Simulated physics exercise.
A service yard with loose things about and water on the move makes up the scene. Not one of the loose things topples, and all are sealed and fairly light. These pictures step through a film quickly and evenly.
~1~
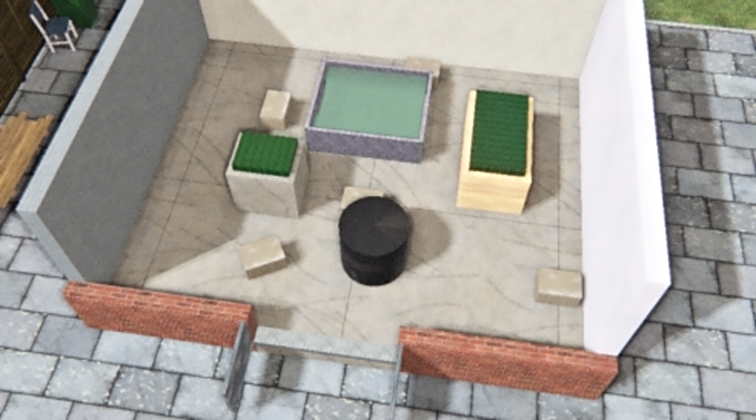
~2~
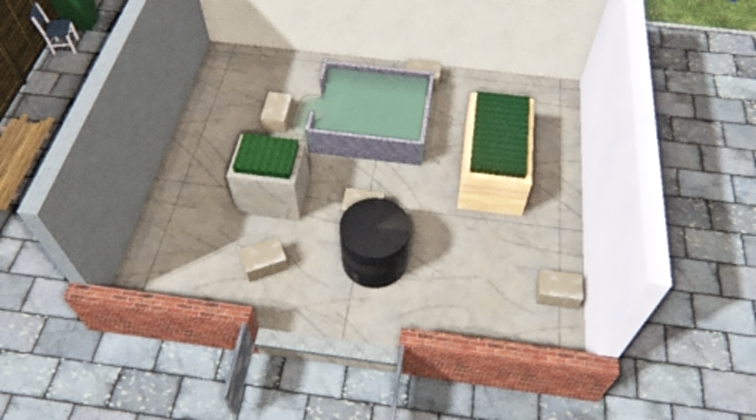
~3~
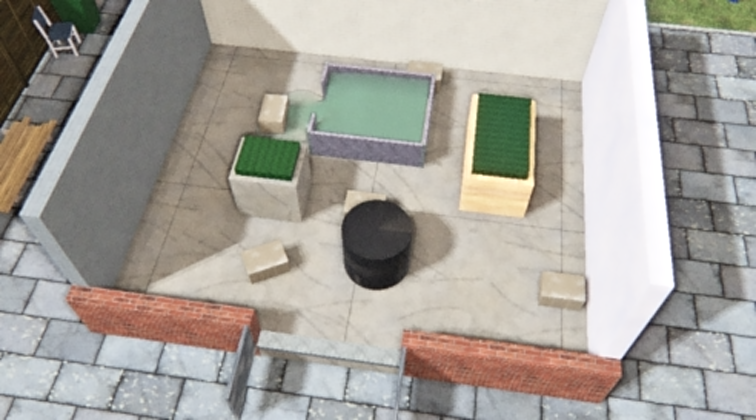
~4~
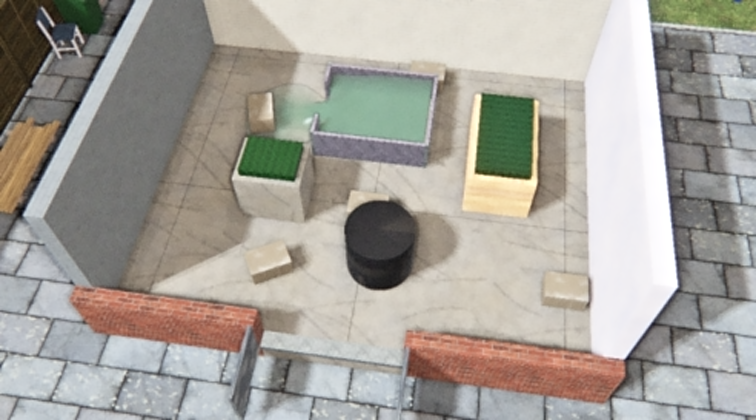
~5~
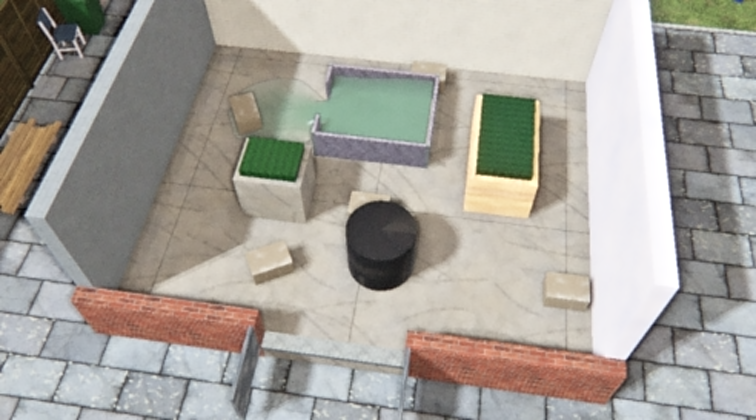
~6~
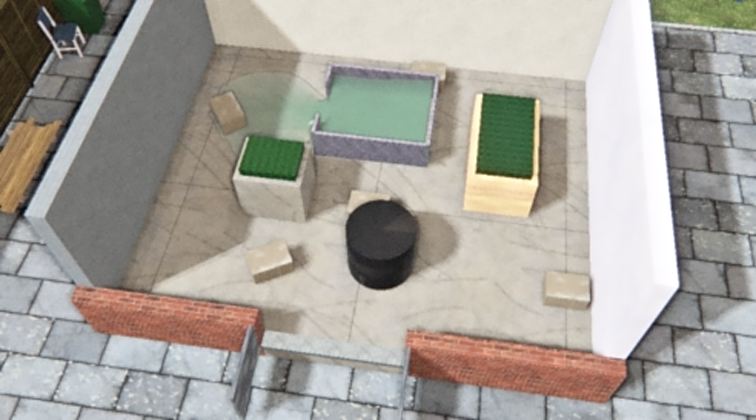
Water spills from a gap in the pool's left side and pushes a block left.
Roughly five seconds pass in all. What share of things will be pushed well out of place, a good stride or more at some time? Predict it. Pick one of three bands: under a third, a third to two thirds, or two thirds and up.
Under a third.
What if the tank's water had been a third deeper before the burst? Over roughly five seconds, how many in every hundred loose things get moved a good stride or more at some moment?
Roughly 40 in a hundred.
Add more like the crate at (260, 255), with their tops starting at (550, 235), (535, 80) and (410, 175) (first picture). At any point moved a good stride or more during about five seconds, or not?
First falls short; second falls short; third falls short.
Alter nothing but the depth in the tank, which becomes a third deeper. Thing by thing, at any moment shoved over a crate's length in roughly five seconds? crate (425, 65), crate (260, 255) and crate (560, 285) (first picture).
The first passed the mark, the next stayed below the mark, and the last stayed below the mark.
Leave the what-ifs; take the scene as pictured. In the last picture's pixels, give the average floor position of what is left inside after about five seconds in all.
Around (367, 225).
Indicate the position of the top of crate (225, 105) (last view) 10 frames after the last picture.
Roughly (174, 145).
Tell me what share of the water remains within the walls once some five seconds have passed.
That comes to roughly 100 parts in a hundred.
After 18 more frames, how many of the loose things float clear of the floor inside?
In total, 1.
A moment on, 1 of 5 are well off their spots; 0 afloat.
Next, 1 of 5 are well off their spots; 1 afloat.
Later, 1 of 5 are well off their spots; 1 afloat.
In the end, 1 of 5 are well off their spots, and 1 have been at some point; 1 afloat.
